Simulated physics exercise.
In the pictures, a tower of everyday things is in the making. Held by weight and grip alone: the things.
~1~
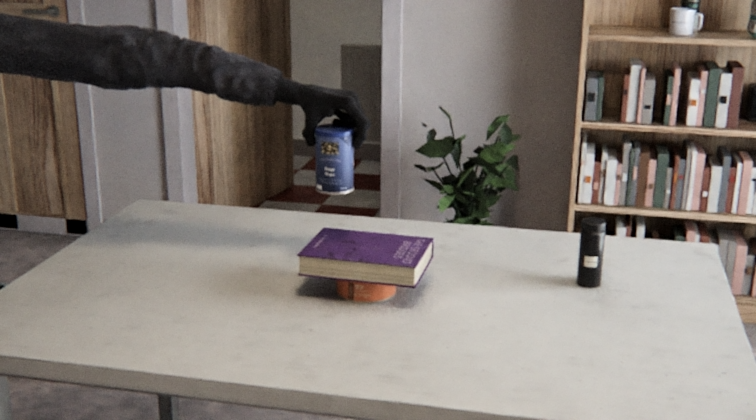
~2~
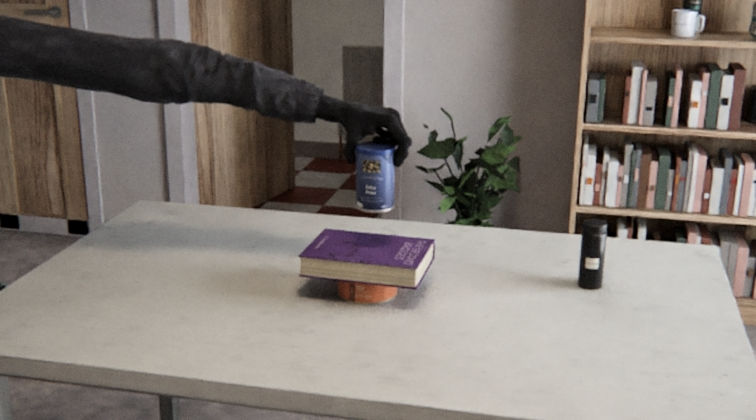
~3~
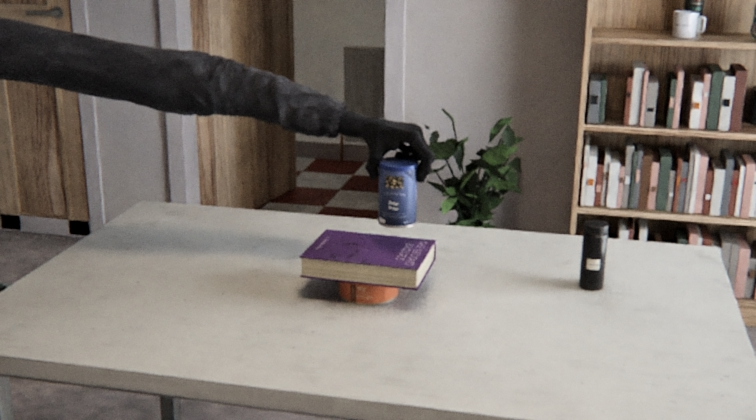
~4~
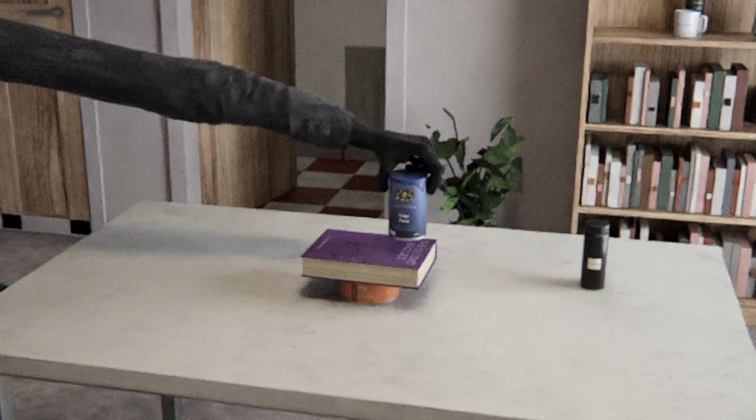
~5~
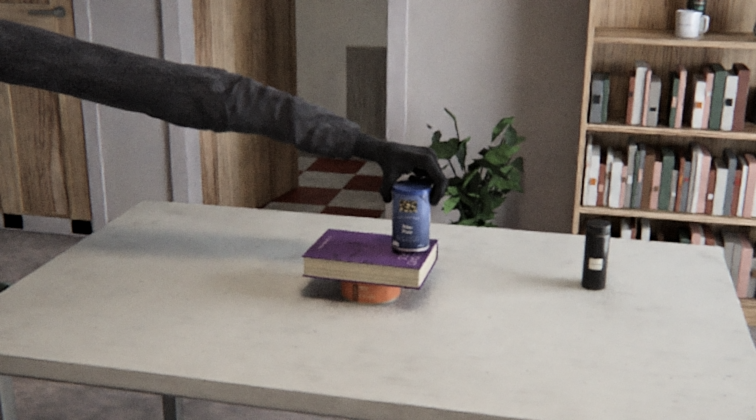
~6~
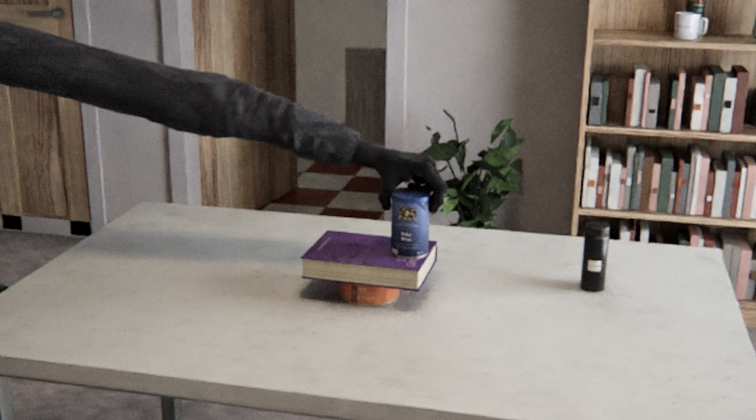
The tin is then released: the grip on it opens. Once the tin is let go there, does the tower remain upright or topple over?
Stays standing.
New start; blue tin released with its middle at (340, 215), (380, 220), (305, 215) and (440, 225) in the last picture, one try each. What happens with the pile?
The pile does not fall on try one, does not fall on try two, goes down on try three and goes down on try four.
Then, 0.90 s past the last view, nothing moves.
Then, 2.00 s past the last view, blue tin resting near (410, 224).
Finally, all 4 still in place. Final places as the last picture's camera would see them, blue tin near (410, 224). The pile stays up.
